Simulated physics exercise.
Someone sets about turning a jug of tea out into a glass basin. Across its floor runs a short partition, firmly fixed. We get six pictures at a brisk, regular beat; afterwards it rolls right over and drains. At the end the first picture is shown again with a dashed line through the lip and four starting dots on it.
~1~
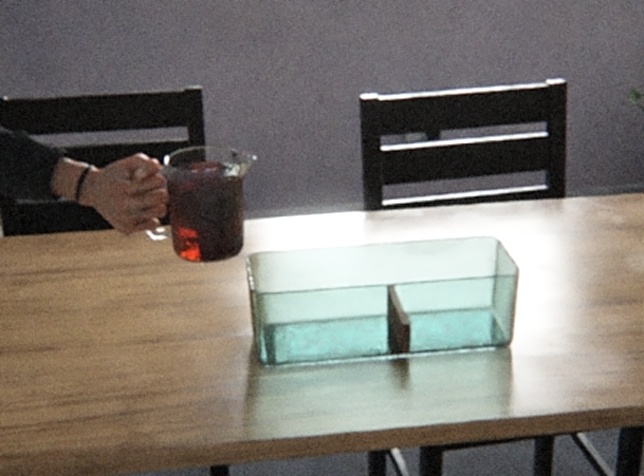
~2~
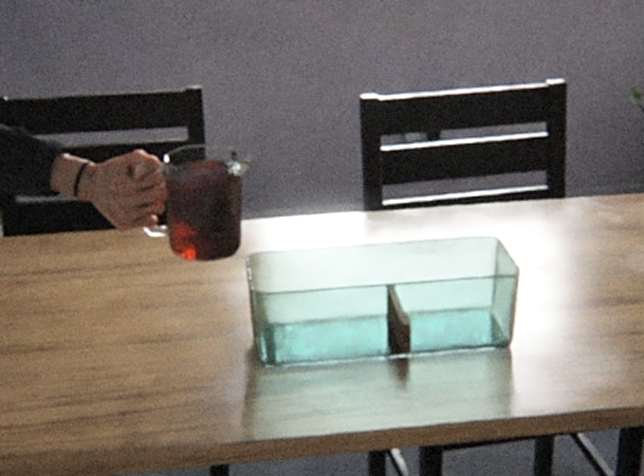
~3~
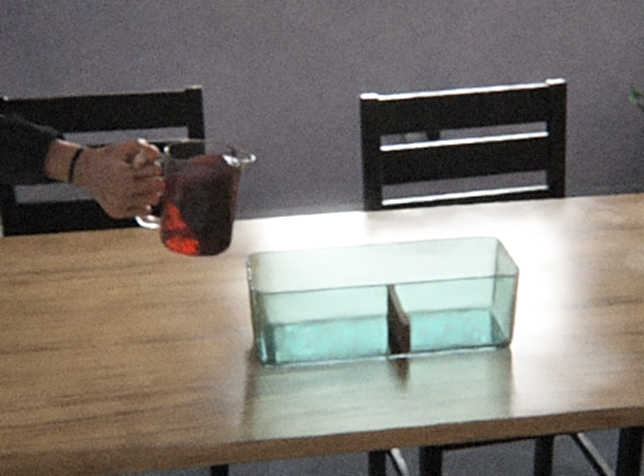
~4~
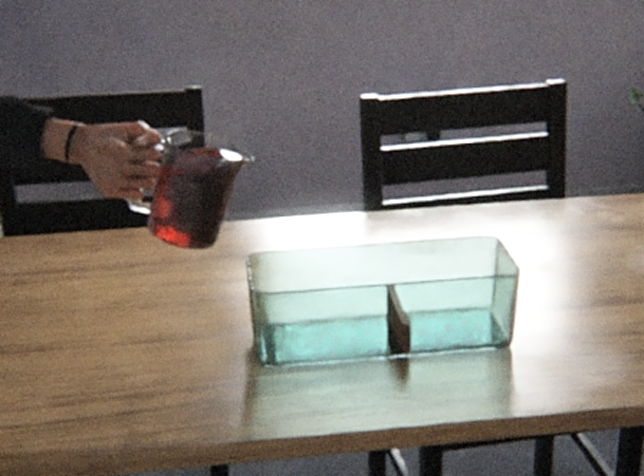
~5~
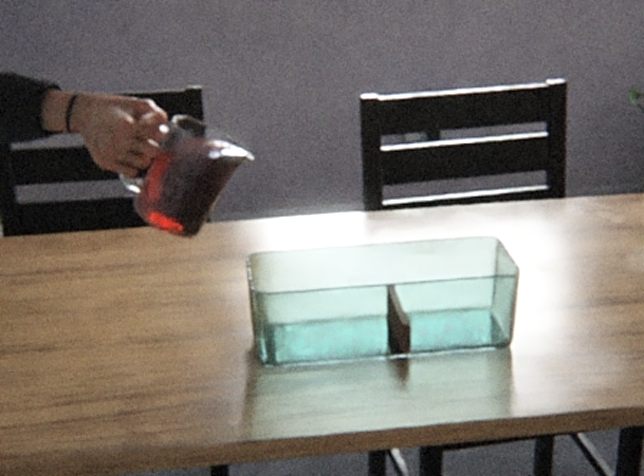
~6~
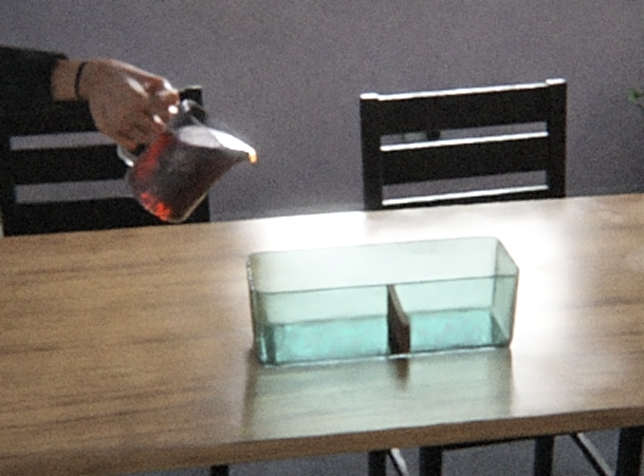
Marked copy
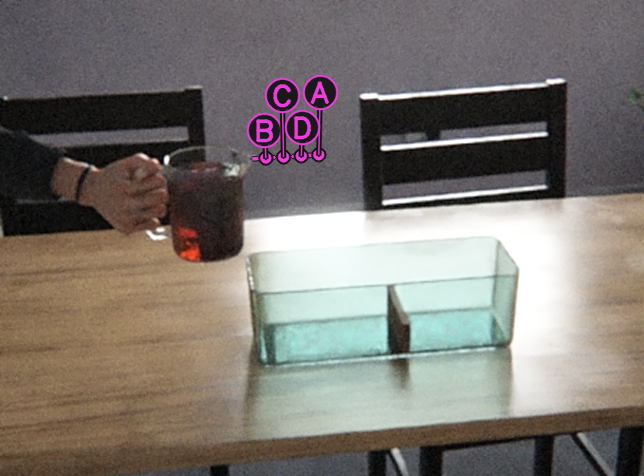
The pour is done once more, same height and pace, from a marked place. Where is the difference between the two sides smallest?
Spot D does it best.
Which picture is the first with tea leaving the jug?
Picture 6.
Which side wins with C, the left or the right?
More ends on the left.
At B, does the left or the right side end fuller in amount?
More ends on the left.
On the marked copy, A at (318, 154); B at (265, 158); C at (283, 157); D at (301, 155).
Choosing A, about 25 % ends left of the wall and 70 % right of it; 6 % is lost outside.
Choosing B, about 85 % ends left of the wall and 5 % right of it; 10 % is lost outside.
Choosing C, about 76 % ends left of the wall and 11 % right of it; 12 % is lost outside.
Choosing D, about 53 % ends left of the wall and 45 % right of it; 3 % is lost outside.
